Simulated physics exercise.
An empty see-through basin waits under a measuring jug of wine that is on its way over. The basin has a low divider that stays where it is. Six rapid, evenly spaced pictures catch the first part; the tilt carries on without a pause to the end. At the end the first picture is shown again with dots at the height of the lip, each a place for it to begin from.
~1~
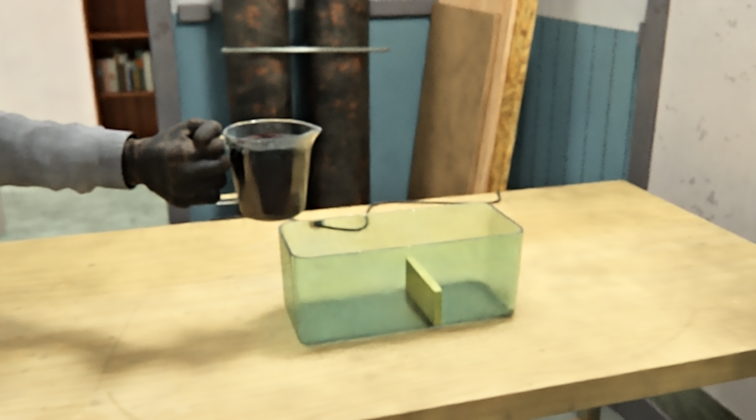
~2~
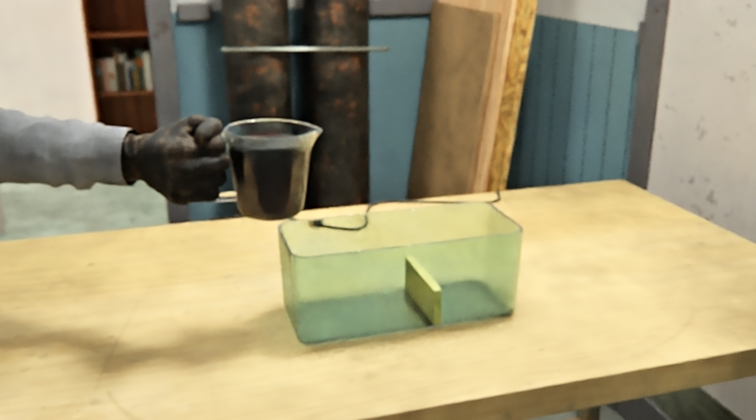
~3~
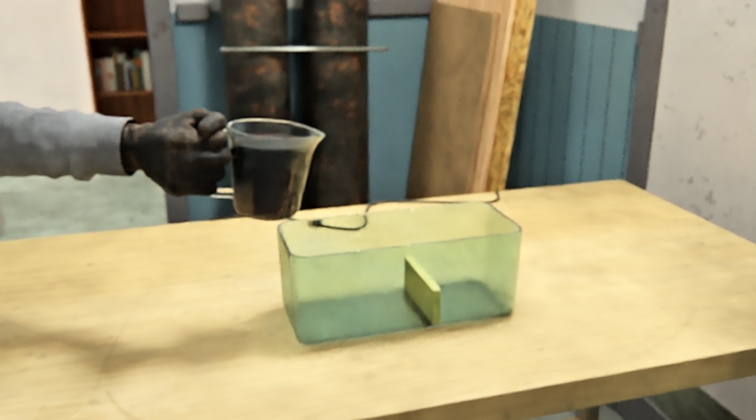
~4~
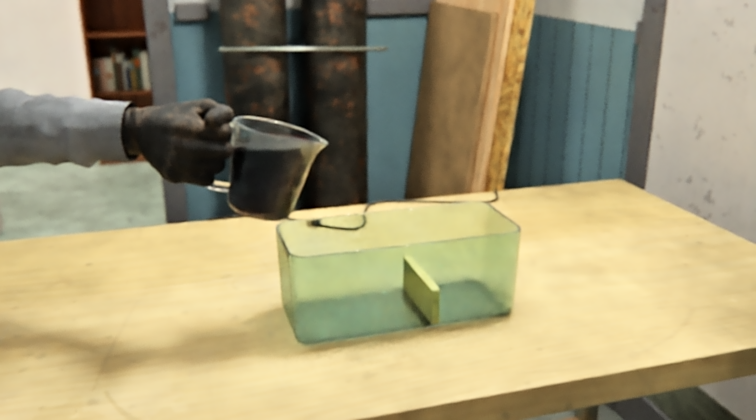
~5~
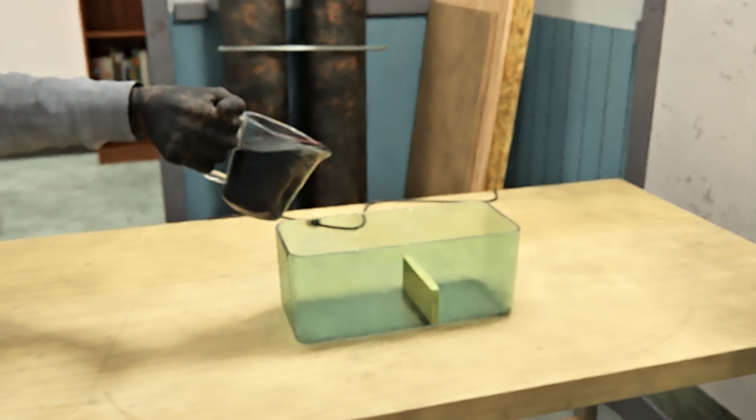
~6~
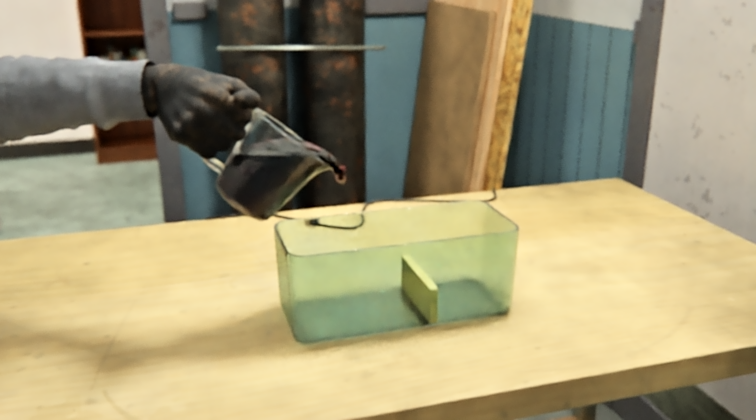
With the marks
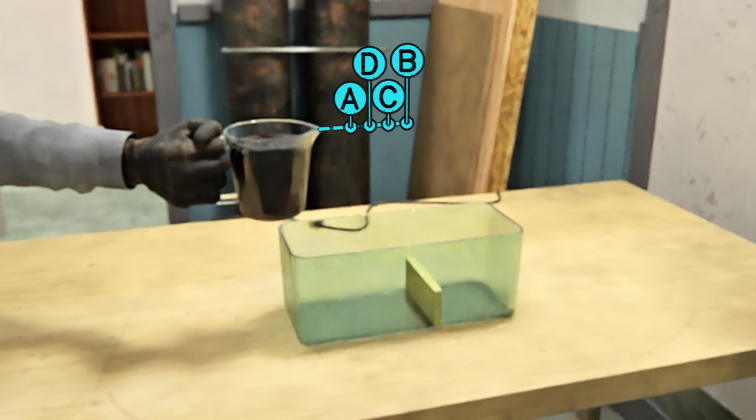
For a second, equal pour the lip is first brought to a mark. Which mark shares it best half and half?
Use spot C.
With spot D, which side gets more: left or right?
More ends on the left.
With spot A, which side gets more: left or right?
The left side.
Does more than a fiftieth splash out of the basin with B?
No.
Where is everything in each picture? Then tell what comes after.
Upright, lip at (319, 129); basin from (297, 344) to (514, 312); top of the wall at (423, 272); nothing has left yet.
Upright, lip at (320, 130); nothing has left yet.
Tipped about 7°, lip at (323, 134); nothing has left yet.
Tipped about 16°, lip at (326, 142); nothing has left yet.
Tipped about 27°, lip at (329, 153); wine is over the lip, down to (329, 153).
Tipped about 41°, lip at (329, 167); wine is over the lip, down to (340, 180).
On the marked copy, A at (350, 126); B at (406, 123); C at (388, 124); D at (369, 125).
With A, about 95 % ends left of the wall and 4 % right of it.
With B, about 21 % ends left of the wall and 78 % right of it.
With C, about 50 % ends left of the wall and 49 % right of it.
With D, about 83 % ends left of the wall and 16 % right of it.
